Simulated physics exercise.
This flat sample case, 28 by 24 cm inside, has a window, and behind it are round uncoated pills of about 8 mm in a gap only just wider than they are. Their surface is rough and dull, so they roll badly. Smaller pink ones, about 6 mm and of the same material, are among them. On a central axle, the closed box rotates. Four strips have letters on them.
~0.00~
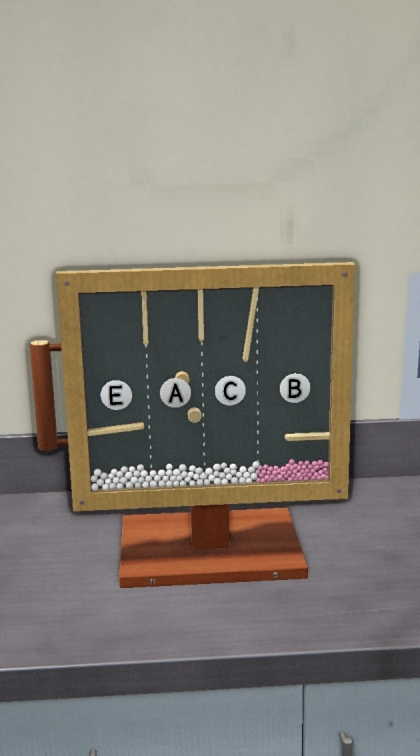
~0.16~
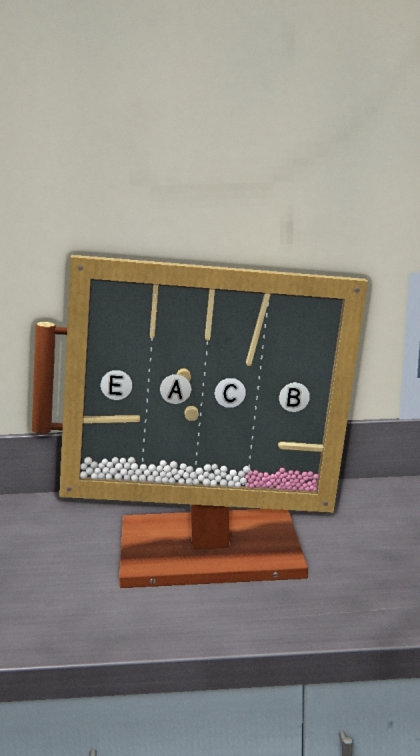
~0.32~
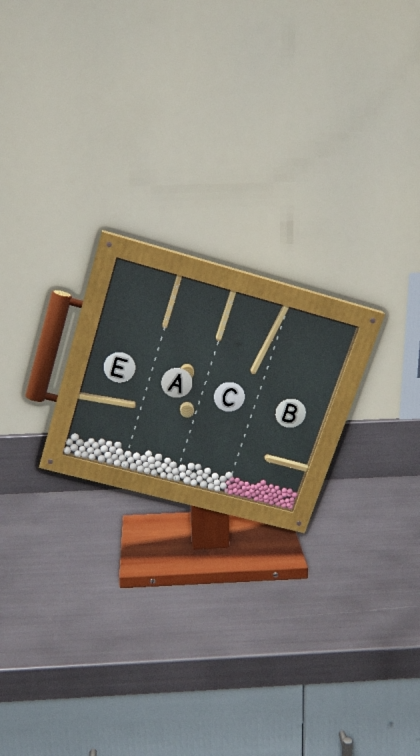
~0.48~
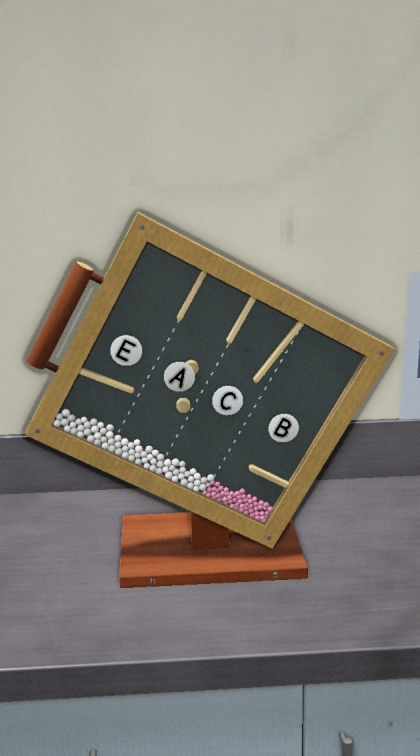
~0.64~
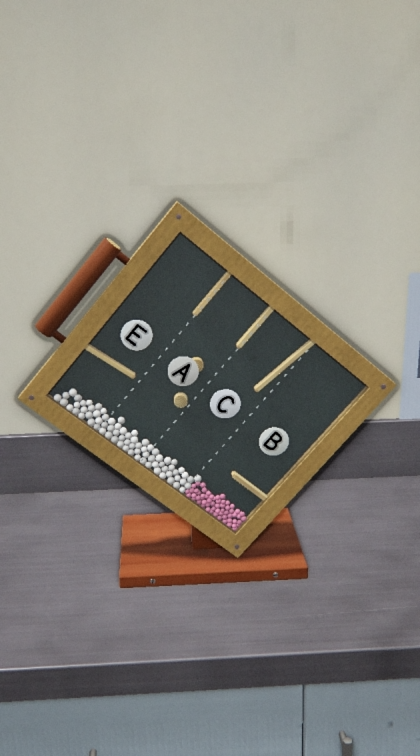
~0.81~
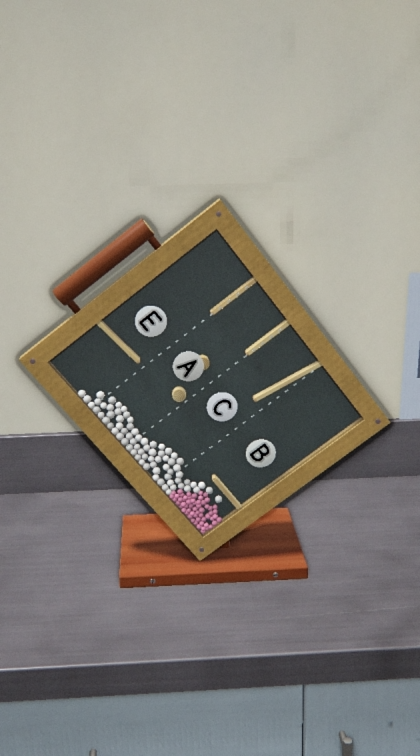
A framed, dark-backed case of small white and pink balls turned steadily clockwise on its red stand, well past halfway to its side, while the balls shifted into a steep heap along the lower-left edge.
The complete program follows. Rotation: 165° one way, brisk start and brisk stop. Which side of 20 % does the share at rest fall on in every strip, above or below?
Strip A - below; strip B - above; strip C - below; strip E - below.
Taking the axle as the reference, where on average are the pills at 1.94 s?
About 11 cm left and 5 cm below.
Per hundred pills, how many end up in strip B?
Something like 100 per cent finishes there.
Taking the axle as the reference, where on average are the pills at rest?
The middle sits around 11 cm left of it and 3 cm below it.
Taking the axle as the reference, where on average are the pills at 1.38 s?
The middle sits around 10 cm left of it and 8 cm below it.
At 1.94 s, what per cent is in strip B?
That part holds about 100 percent of it.
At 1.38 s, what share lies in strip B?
It comes to roughly 85 %.
After 1.38 s, it stands 94° clockwise; the pills' middle is 10 cm left of and 8 cm below the centre; A 5 %, B 85 %, C 10 %.
After 1.94 s, it stands 135° clockwise; the pills' middle is 11 cm left of and 5 cm below the centre; B 100 %.
After 2.43 s, it stands 165° clockwise; the pills' middle is 11 cm left of and 2 cm below the centre; B 100 %.
Settled by 3.0 s, it stands 165° clockwise; A 0 %, B 100 %, C 0 %, E 0 %.
